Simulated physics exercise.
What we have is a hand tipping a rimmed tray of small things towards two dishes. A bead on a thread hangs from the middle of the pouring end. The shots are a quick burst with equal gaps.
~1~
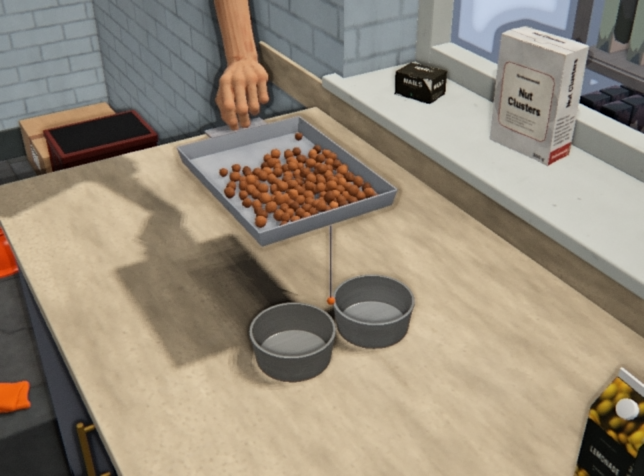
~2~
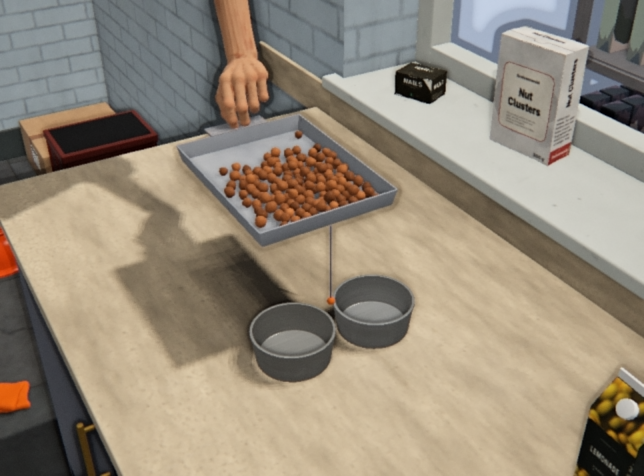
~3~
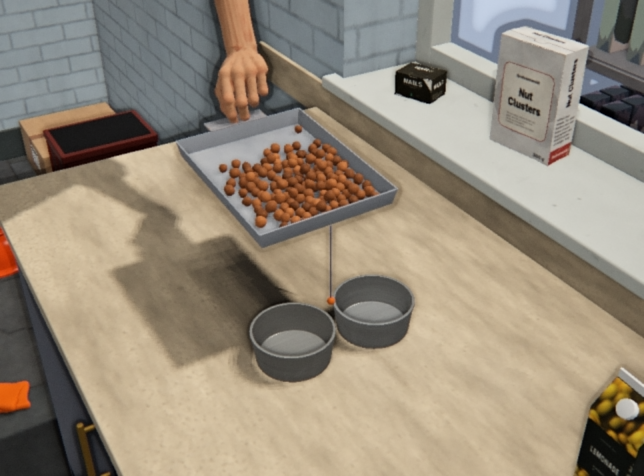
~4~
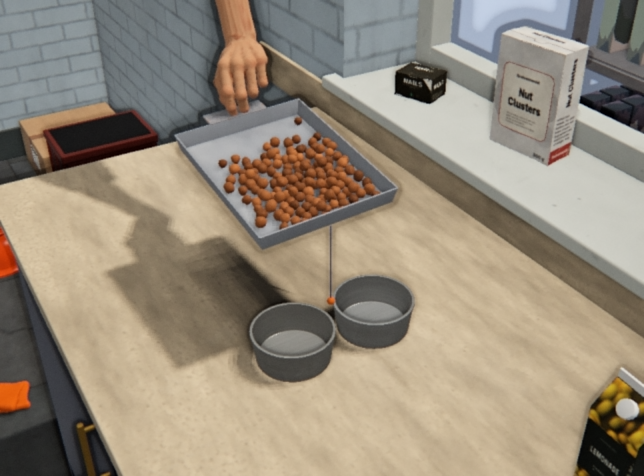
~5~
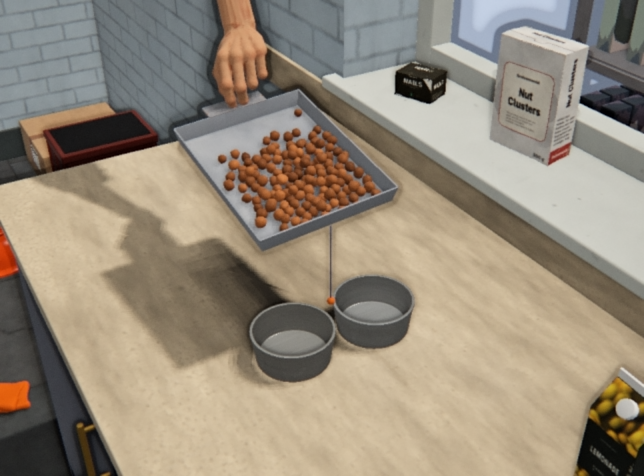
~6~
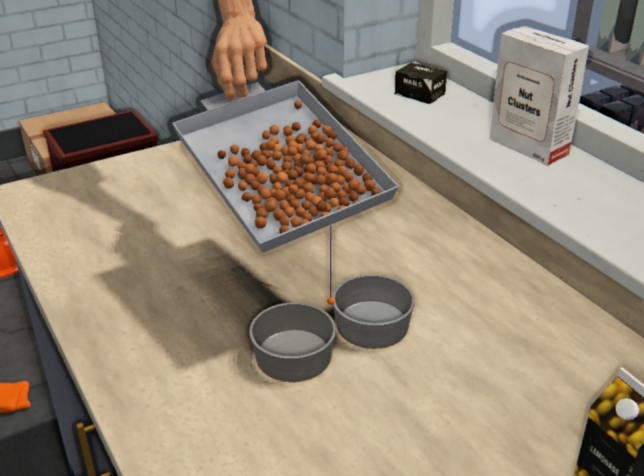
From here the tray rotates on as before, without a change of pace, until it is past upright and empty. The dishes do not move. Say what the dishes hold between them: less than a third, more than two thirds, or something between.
In the dishes lies between a third and two thirds of it.
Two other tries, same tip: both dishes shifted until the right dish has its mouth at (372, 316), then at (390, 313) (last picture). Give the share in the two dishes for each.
Roughly 70 per cent, and 60 per cent.
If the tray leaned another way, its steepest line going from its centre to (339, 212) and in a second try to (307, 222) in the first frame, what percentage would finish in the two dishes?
In turn 20 and 20 in a hundred.
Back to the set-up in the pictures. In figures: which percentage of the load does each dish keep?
The left dish has 50 per cent, the right dish has 0.
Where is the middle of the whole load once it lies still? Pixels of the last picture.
Roughly at (304, 369).
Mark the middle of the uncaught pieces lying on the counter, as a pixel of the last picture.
Around (324, 402).
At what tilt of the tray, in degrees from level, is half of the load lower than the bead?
Roughly 110°.
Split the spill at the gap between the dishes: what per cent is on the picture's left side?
It comes to 50 per cent or so.
Shortly afterwards, tray tipped steeply; all but a few on the tray; only a few in the air.
Next, tray tipped right over; all but a few on the tray; a little in the left dish; only a few outside both; only a few in the air.
Some moments later, tray tipped past a quarter turn; near half in the left dish; near half outside both.
In the end, tray tipped past a quarter turn; near half in the left dish; none at all in the right dish; near half outside both.
